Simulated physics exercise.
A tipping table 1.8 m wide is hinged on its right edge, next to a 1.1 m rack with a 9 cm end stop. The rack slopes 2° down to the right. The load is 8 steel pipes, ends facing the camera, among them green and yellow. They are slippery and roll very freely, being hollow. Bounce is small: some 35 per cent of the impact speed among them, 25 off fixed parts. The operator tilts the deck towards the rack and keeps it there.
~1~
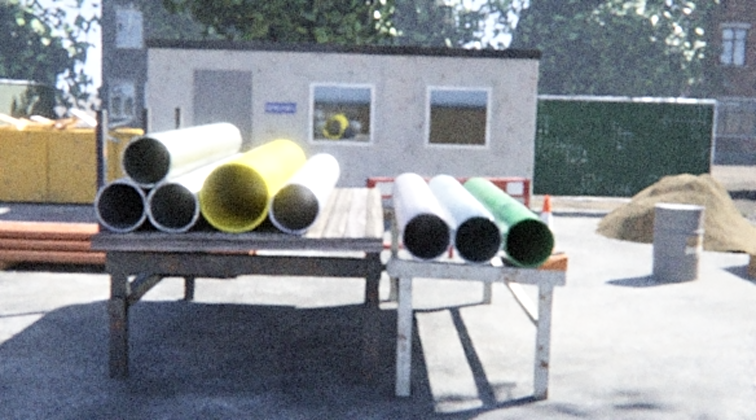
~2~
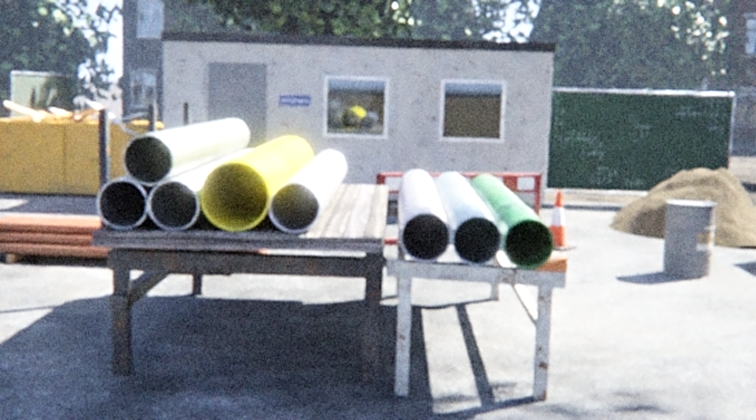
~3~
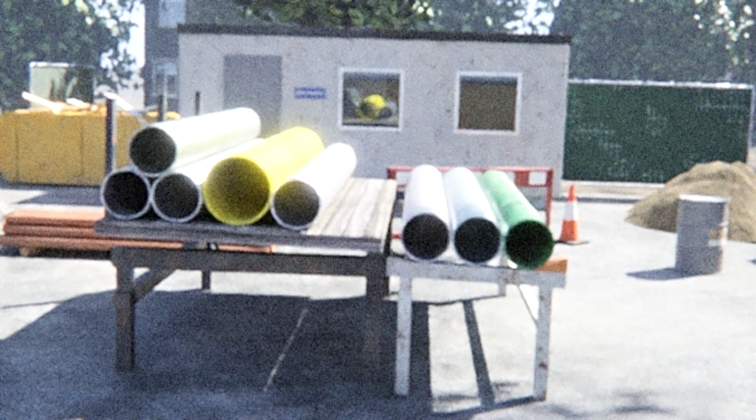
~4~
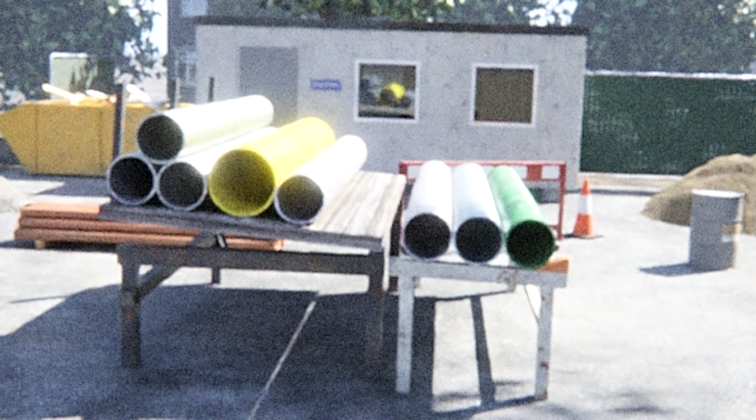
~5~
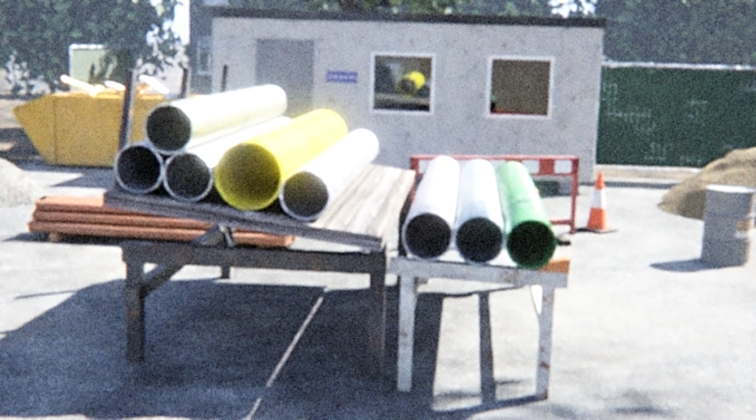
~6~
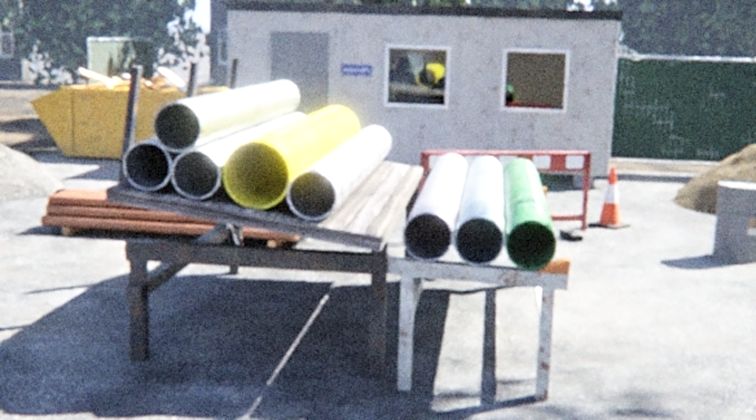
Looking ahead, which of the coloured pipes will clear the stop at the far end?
The green one is held back; the yellow one stays inside the stop.
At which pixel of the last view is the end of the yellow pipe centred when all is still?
At about (338, 190).
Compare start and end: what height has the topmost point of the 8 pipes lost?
Some 0 cm lower.
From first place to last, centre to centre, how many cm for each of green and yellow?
About: Green 5, yellow 60.
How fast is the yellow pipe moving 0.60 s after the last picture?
Near 0.6 m/s.
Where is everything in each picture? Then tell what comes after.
In the first picture, green at (530, 244), yellow at (234, 198); deck tilted 1° back; stop top at (566, 259).
In the second picture, green at (529, 245), yellow at (234, 197); deck tilted 1° back.
In the third picture, green at (530, 245), yellow at (237, 191); deck tilted 1° to the rack.
In the fourth picture, green at (531, 245), yellow at (241, 183); deck tilted 4° to the rack.
In the fifth picture, green at (531, 245), yellow at (248, 176); deck tilted 7° to the rack.
In the sixth picture, green at (531, 246), yellow at (255, 176); deck tilted 7° to the rack.
Then, 0.6 s after the last picture, green is on the rack, 25 cm from the rack's far end; yellow is on the deck, 60 cm from the hinge, rolling right; 0 of 8 over the stop.
At rest (1.3 s after the last picture), green is on the rack, 20 cm from the rack's far end; yellow is on the deck, 35 cm from the hinge; 0 of 8 over the stop.
